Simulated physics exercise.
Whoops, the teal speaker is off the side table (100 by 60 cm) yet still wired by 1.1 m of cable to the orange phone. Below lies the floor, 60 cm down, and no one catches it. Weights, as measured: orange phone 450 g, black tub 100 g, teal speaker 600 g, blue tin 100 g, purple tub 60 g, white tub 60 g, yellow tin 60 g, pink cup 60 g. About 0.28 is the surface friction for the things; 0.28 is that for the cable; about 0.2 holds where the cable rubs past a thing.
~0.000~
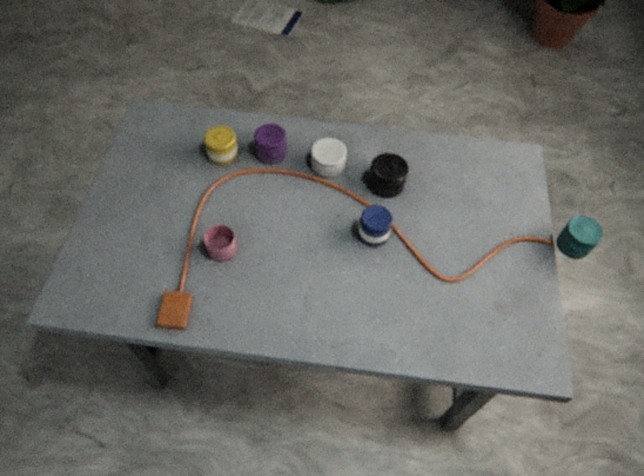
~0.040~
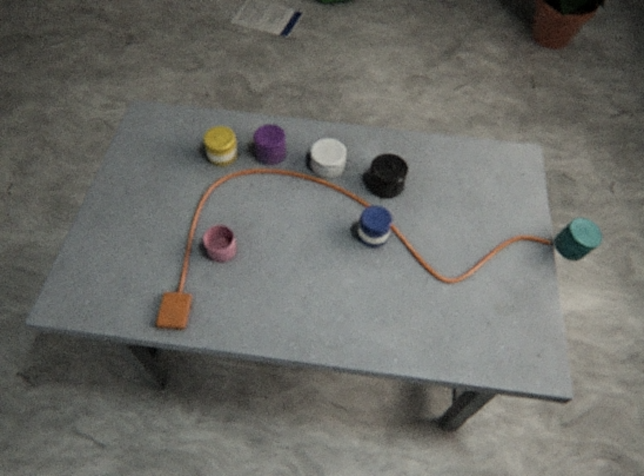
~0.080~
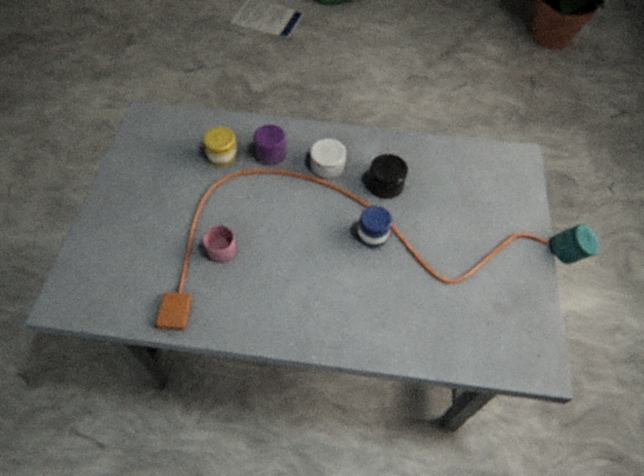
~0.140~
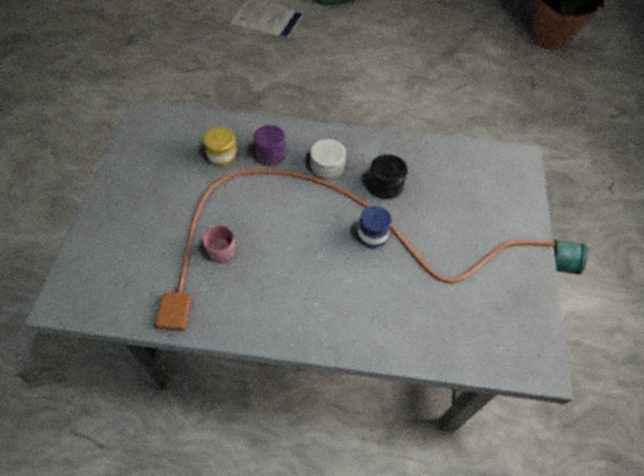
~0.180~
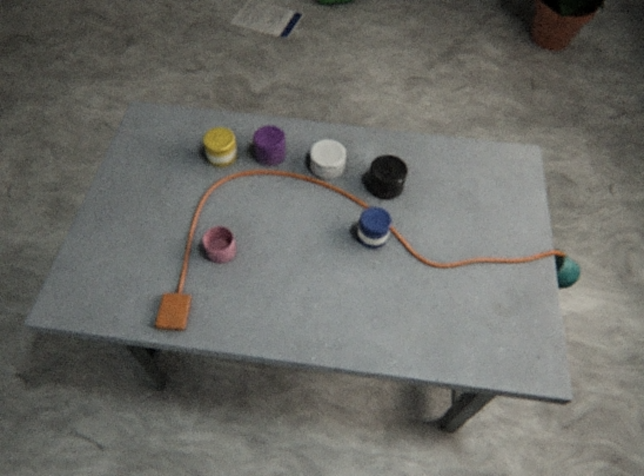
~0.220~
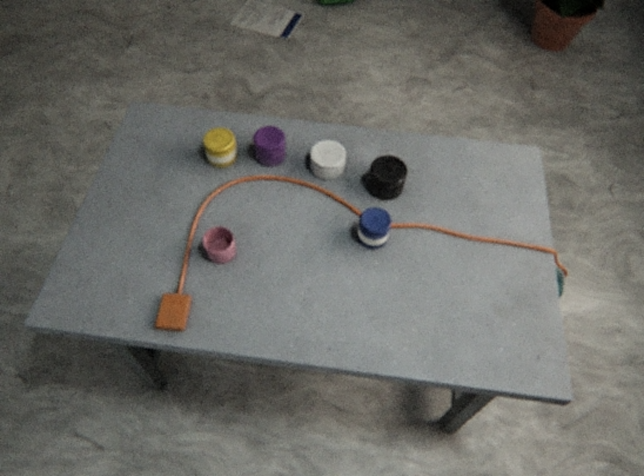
At first, a teal cylinder sits just past the right edge of a gray table, joined by a curving orange cord to a small orange block among colorful containers. The cylinder tilts and drops partly out of sight below the edge, drawing the cord's right side nearly straight while the block stays still.
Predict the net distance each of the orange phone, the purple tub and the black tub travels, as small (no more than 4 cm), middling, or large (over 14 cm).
Prediction: The orange phone large, the purple tub small, the black tub small.
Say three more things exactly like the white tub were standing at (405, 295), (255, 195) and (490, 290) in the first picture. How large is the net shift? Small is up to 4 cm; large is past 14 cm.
In that order: Large, large, small.
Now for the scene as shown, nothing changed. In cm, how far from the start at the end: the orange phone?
Orange phone: About 50 cm.
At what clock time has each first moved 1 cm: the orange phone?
Orange phone at 0.38 s on the clock.
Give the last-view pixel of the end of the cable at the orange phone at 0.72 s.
(348, 263) or thereabouts.
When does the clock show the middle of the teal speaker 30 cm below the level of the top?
0.30 s.
By 0.5 s, the cable's tail end at (244, 305); orange phone 11 cm off its start, pink cup 28 cm off its start, blue tin on its side, 18 cm off its start.
By 0.7 s, the cable's tail end at (348, 263); orange phone 39 cm off its start, pink cup over the edge, blue tin over the edge.
By 1.0 s, the cable's tail end at (391, 247); orange phone 48 cm off its start at (410, 245), blue tin over the edge, pink cup over the edge.
By 1.2 s, the cable's tail end at (391, 247); orange phone 48 cm off its start, blue tin over the edge, pink cup over the edge.
By 2.4 s, the cable's tail end at (391, 247); orange phone 48 cm off its start at (411, 244), black tub 0 cm off its start at (389, 169), purple tub 0 cm off its start at (269, 137), blue tin over the edge.
